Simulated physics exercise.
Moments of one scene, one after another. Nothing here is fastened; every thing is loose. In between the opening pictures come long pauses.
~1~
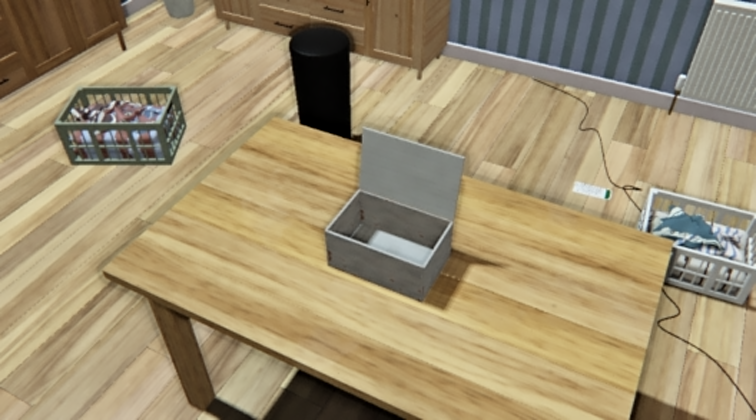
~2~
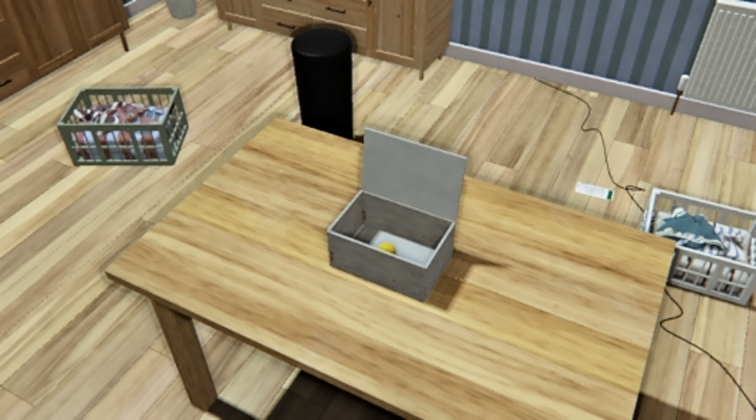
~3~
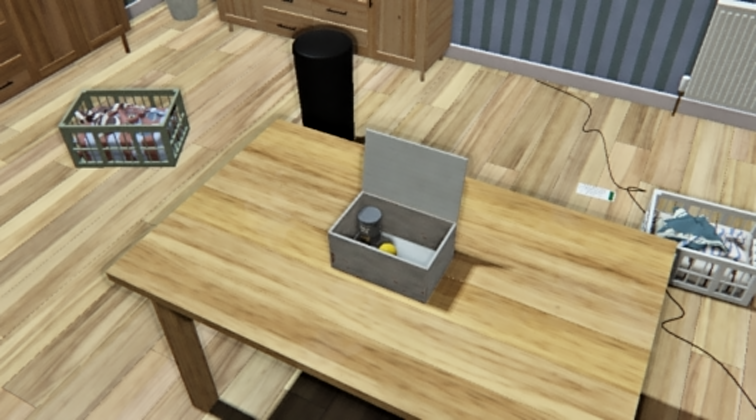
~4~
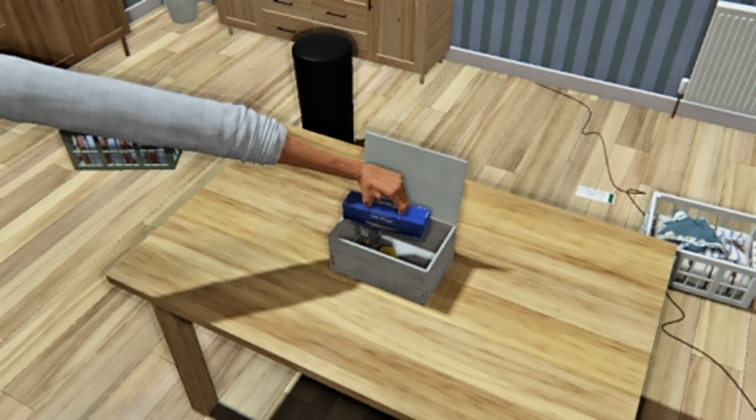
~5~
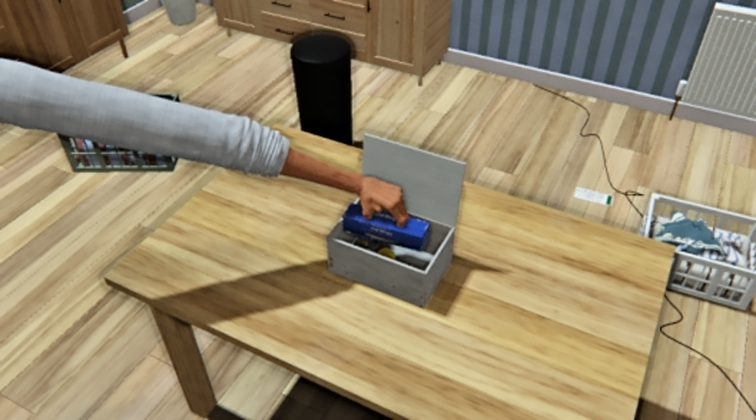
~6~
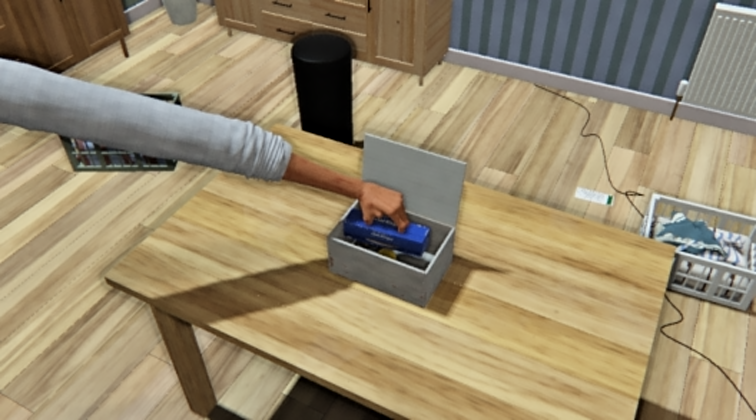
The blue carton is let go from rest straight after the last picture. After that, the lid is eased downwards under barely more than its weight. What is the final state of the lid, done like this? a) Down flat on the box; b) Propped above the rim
Down flat on the box.
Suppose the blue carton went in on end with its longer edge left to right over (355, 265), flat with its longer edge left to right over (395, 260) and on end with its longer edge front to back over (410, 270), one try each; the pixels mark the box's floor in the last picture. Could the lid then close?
So, one: It remains raised; two: It drops fully; three: It remains raised.
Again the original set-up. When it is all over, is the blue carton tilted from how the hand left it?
At the finish it goes crooked.
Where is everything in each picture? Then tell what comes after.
In the first picture, the last thing is not in view yet.
In the second picture, the last thing is not in view yet.
In the third picture, the last thing is not in view yet.
In the fourth picture, on its way; blue carton (386, 215).
In the fifth picture, on its way; blue carton (386, 227).
In the sixth picture, put in, still held; blue carton (386, 232).
Then, 0.60 s on from there, blue carton turned 47° from how it was put near (382, 261).
Then, 1.20 s on from there, lid starting down; blue carton on its side near (380, 269); yellow lemon shifted about its own width.
Then, 1.70 s on from there, lid 50° above the rim; blue carton on its side near (380, 269); yellow lemon shifted about its own width.
Then, 2.10 s on from there, lid 12° above the rim; blue carton on its side near (380, 269); yellow lemon shifted about its own width.
In the end, lid shut; toppled in the box, blue carton; moved from the start, yellow lemon; grey tin unmoved. At the end, from the last picture's camera, blue carton near (380, 269).
